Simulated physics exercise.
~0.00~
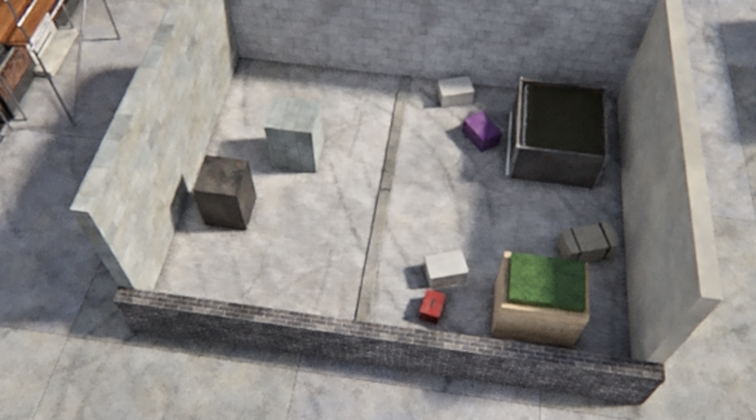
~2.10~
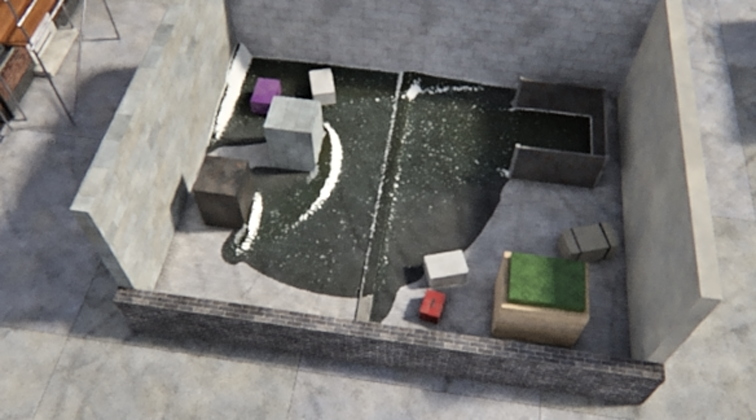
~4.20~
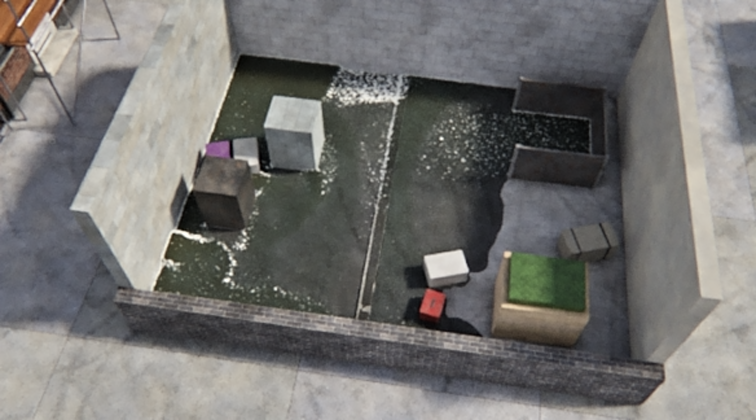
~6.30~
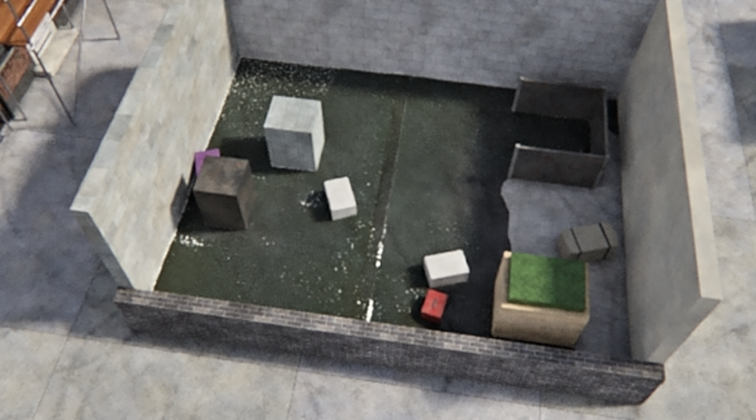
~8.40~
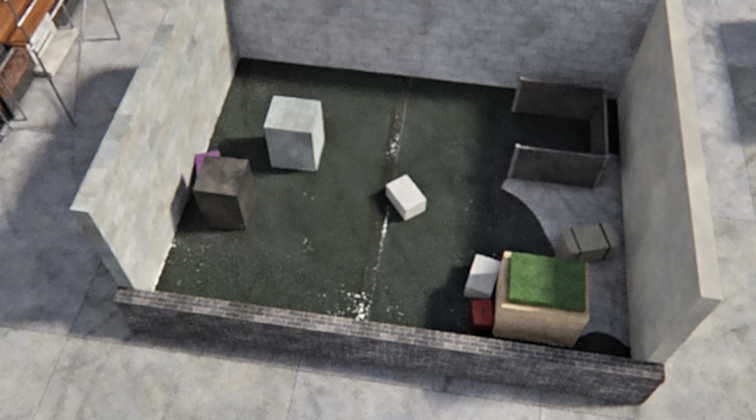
Dark water bursts from the open tank at the right rear of a walled compound and sweeps left across the low kerb on the floor. It carries a purple crate and a small white box to the left, past the large pale block. The flood then swirls toward the front wall, pushing both down beside the dark block, where the purple crate lodges partly hidden. The white box drifts back right to the kerb. Finally, another white box and a small red one shift right against the grass-topped block, as the water calms around them.
